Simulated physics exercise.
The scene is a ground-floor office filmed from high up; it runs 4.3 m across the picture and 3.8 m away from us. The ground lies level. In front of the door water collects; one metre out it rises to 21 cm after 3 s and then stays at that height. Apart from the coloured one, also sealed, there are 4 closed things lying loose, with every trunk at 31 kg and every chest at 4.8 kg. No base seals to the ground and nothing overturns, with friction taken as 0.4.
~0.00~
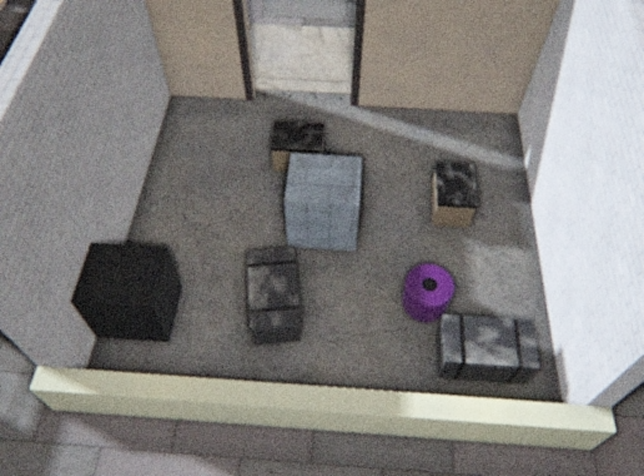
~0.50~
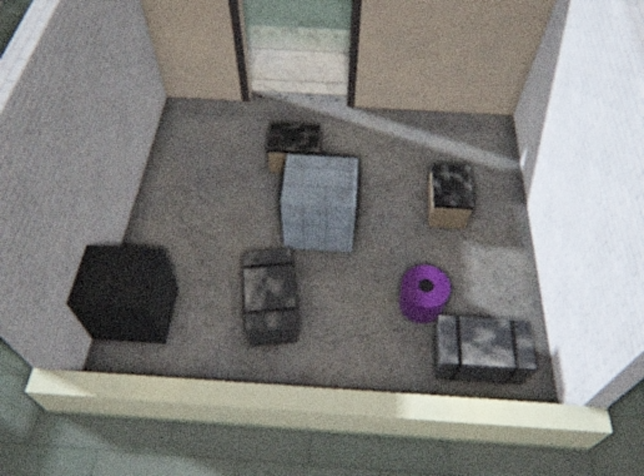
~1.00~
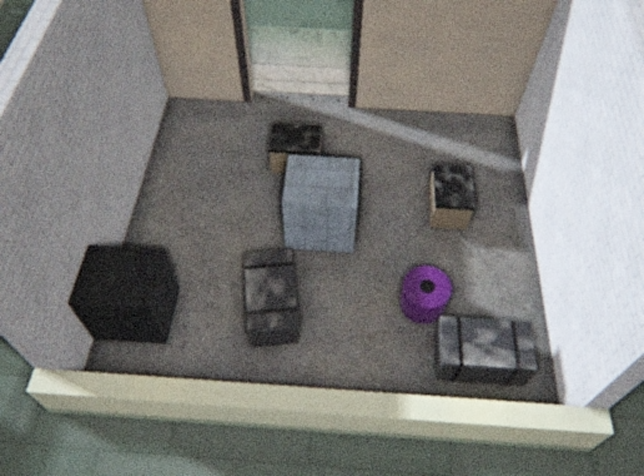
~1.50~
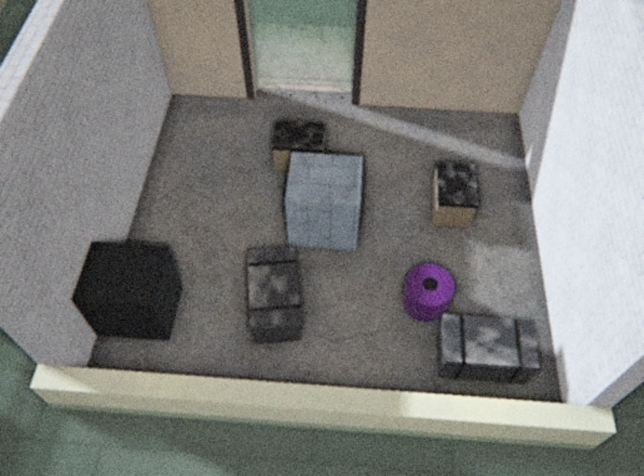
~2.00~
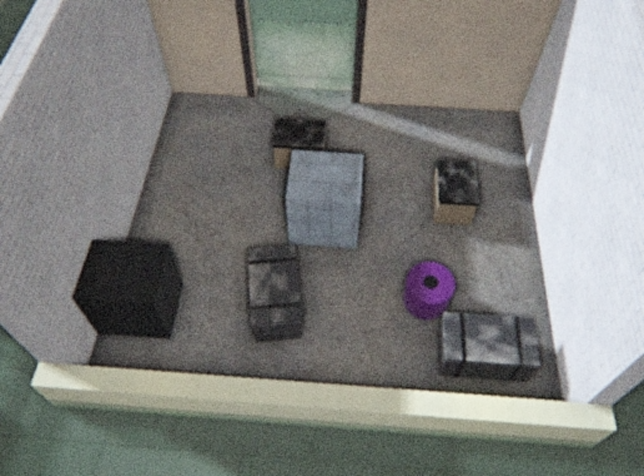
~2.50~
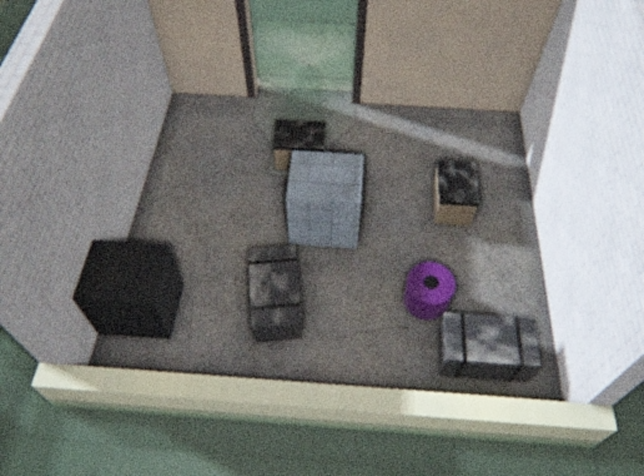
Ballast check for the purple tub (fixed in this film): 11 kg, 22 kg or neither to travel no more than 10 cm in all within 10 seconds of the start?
Extra weight is needed.
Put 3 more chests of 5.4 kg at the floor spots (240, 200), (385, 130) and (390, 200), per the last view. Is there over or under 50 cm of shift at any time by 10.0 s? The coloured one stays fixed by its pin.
Listed in turn, they go over the bar, beneath the bar, over the bar.
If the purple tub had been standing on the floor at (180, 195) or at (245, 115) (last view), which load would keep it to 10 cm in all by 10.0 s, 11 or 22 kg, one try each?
The first time the greater option is needed; the second time the greater option is needed.
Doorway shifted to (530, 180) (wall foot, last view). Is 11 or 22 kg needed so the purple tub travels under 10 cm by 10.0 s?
Well, then the lesser option suffices.
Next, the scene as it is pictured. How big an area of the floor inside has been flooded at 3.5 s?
Close to 4.0 m2, I'd say.
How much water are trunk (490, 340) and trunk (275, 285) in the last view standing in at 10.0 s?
Around 9 cm and 8 cm.
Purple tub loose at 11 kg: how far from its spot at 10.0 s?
I'd put it at roughly 30 cm.
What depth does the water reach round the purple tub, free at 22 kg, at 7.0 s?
Close to 3 cm deep.
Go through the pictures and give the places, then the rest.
The purple tub at (430, 285) rests on the ground; 0.0 m2 under water; 0 of 5 have shifted, in the first picture.
The purple tub at (426, 286) rests on the ground; water covers 0.0 m2; 0 of 5 have shifted, in the second picture.
The purple tub at (427, 287) rests on the ground; 0.0 m2 under water; 0 of 5 have shifted, in the third picture.
The purple tub at (430, 284) rests on the ground; water covers 0.0 m2; 0 of 5 have shifted, in the fourth picture.
The purple tub at (431, 282) rests on the ground; water covers 0.2 m2; 0 of 5 have shifted, in the fifth picture.
The purple tub at (431, 283) rests on the ground; 0.8 m2 under water; 0 of 5 have shifted, in the sixth picture.
After 3.5 s the purple tub would be 0 cm from its start with 11 kg and 0 cm from its start with 22 kg; 0 cm of water round it then.
After 4.5 s the purple tub would be 0 cm from its start with 11 kg and 0 cm from its start with 22 kg; 1 cm of water round it then.
After 7.0 s the purple tub would be 0 cm from its start with 11 kg and 0 cm from its start with 22 kg; 3 cm of water round it then.
After 10.0 s the purple tub would be 29 cm from its start with 11 kg and 0 cm from its start with 22 kg; 8 cm of water round it then.
